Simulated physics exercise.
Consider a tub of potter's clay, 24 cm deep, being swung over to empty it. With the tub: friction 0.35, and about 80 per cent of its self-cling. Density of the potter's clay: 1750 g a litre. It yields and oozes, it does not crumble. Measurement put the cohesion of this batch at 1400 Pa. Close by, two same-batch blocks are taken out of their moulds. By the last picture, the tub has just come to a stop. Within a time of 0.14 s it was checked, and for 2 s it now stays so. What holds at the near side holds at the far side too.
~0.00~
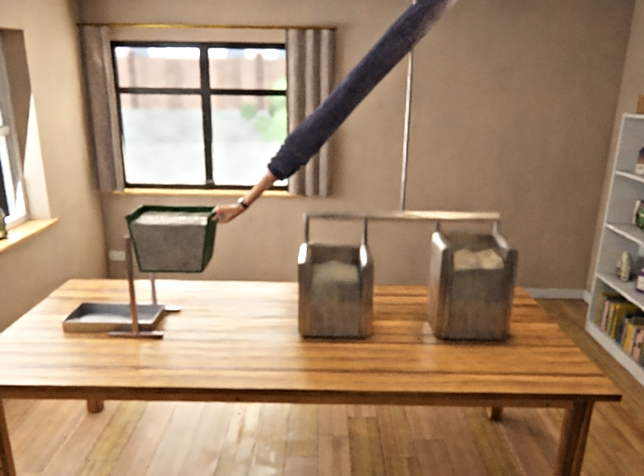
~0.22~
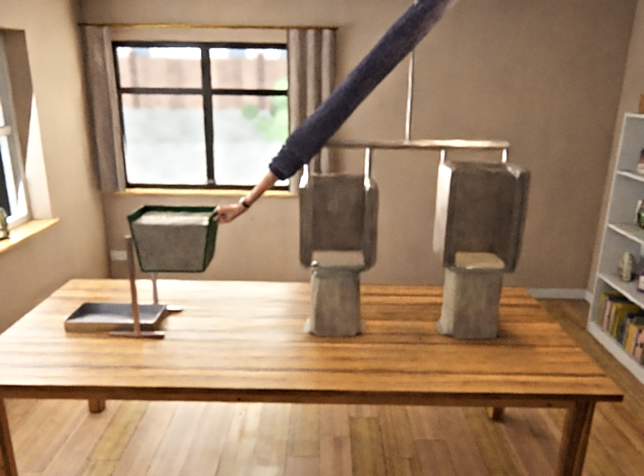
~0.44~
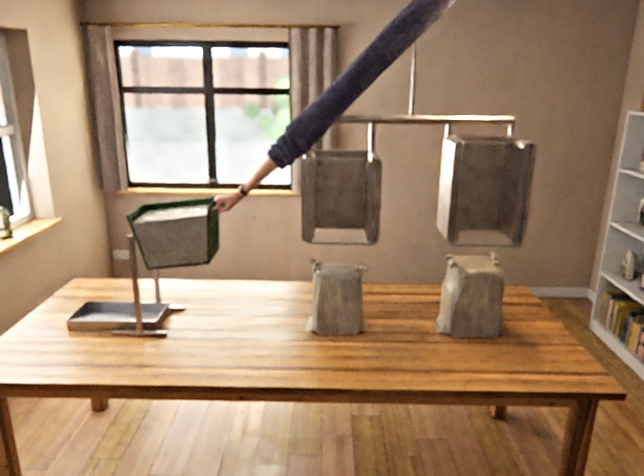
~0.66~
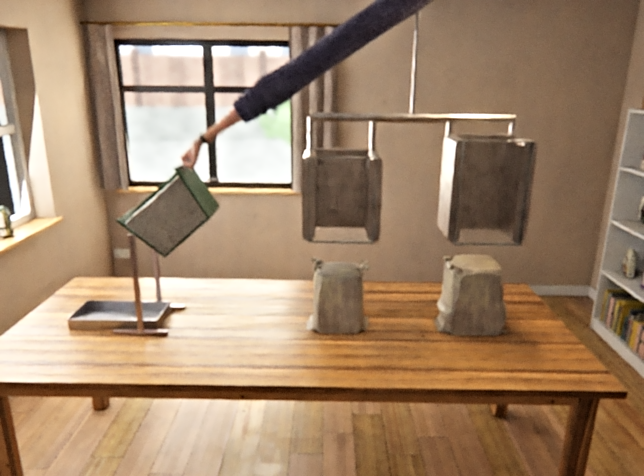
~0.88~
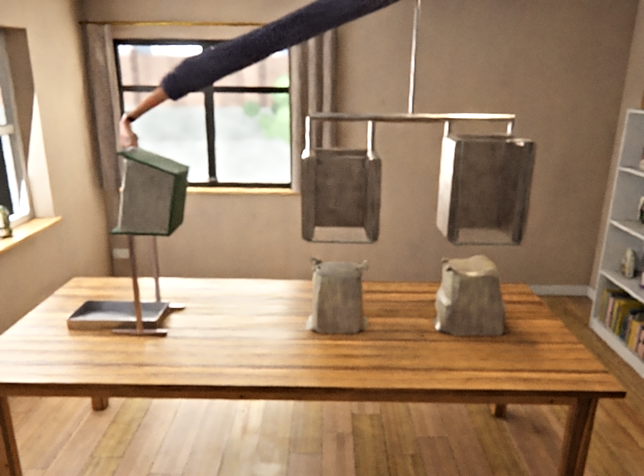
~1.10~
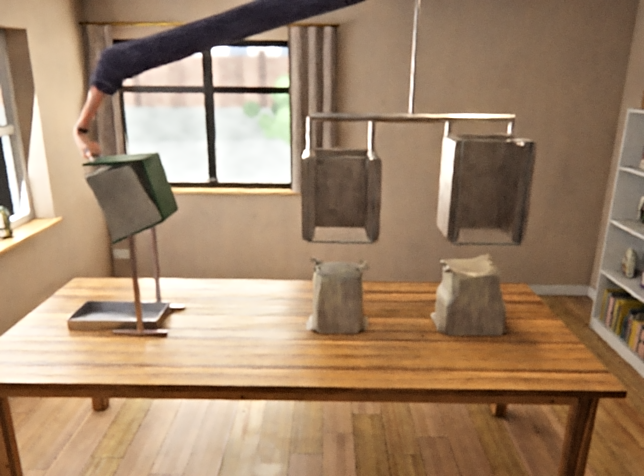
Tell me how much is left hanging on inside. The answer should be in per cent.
Roughly 12 % is left.
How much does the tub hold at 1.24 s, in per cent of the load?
Close to 65 in a hundred.
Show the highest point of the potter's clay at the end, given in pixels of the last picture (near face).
Close to pixel (154, 210).
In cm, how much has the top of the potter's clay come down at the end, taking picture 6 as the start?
About 18 cm.
After 1.24 s, the tub is at 105 degrees and holds 67 %.
After 1.41 s, the tub is at 105 degrees and holds 28 %.
After 1.58 s, the tub is at 105 degrees and holds 12 %.
After 1.75 s, the tub is at 105 degrees and holds 12 %.
After 3.10 s, at the end, the tub is at 105 degrees and holds 12 %.
